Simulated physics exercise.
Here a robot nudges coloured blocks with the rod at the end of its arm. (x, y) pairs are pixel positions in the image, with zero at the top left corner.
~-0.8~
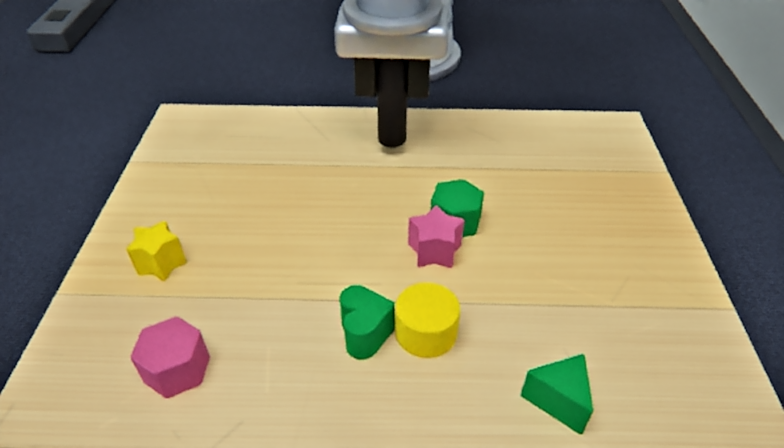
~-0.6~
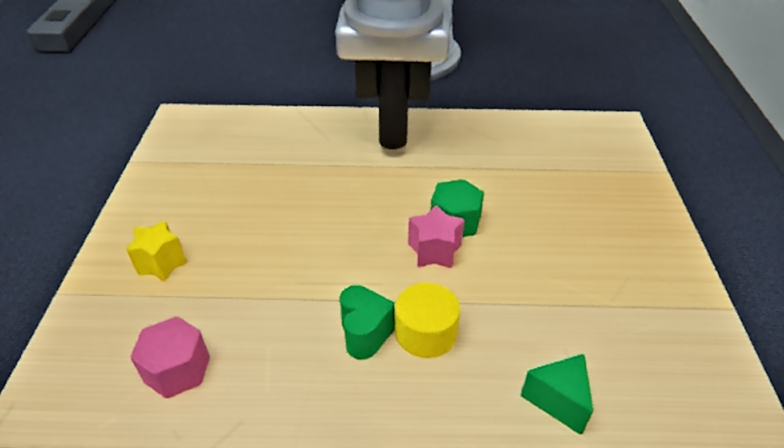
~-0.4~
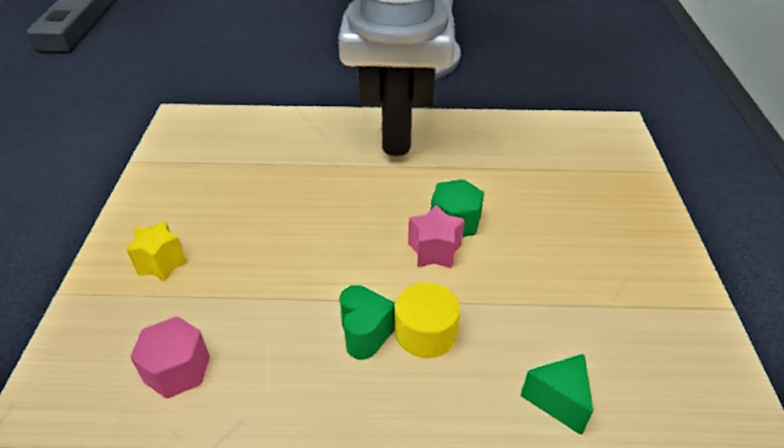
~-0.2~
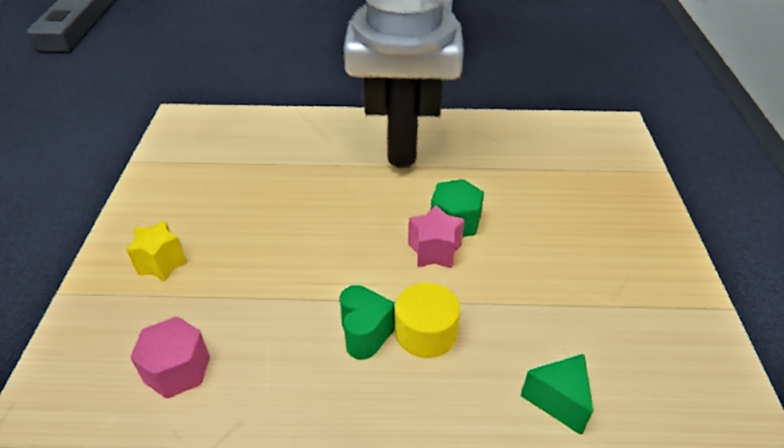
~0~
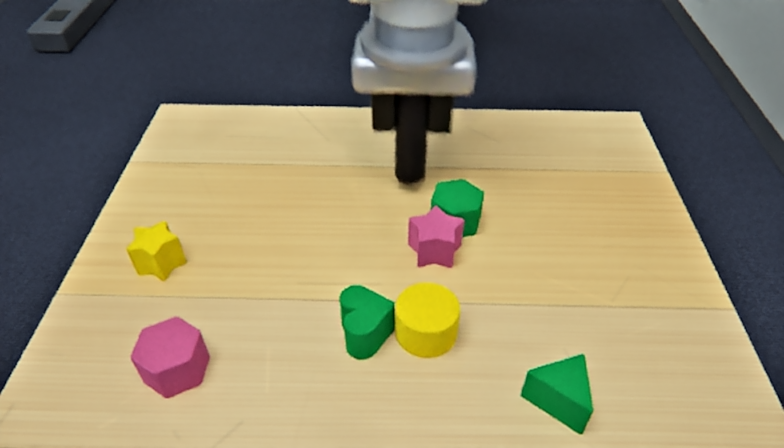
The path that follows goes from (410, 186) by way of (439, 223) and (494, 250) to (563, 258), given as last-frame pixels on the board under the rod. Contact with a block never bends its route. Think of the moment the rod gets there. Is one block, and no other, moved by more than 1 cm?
No, that is not what happens.
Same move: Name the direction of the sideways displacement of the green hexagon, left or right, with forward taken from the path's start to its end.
It is pushed towards the left-hand side.
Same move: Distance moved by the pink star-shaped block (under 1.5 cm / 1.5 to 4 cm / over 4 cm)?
It travels between 1.5 and 4 cm.
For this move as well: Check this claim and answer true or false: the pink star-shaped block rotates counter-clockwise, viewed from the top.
False - the claim does not hold.
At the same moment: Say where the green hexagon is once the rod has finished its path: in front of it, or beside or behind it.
It holds its place in front.
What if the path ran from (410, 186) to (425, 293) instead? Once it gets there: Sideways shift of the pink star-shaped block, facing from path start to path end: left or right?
Out to the left.
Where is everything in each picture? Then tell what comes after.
In the first picture, tip of the rod (392, 140), middles of tops, pink star-shaped block (437, 224), green hexagon (458, 195).
In the second picture, rod (393, 142), nothing pushed.
In the third picture, rod (396, 148), nothing pushed.
In the fourth picture, rod (402, 159), nothing pushed.
In the fifth picture, rod (410, 175), pink star-shaped block (437, 224), green hexagon (458, 195).
On the path given first. One third of the way, rod (441, 213); pink star-shaped block (438, 228); green hexagon (483, 207).
Two thirds of the way, rod (497, 240); pink star-shaped block (444, 239), turned 50° clockwise; green hexagon (545, 225), turned 30° anticlockwise.
At the end, rod (566, 247); pink star-shaped block (444, 239), turned 50° clockwise; green hexagon (616, 233), turned 25° anticlockwise.
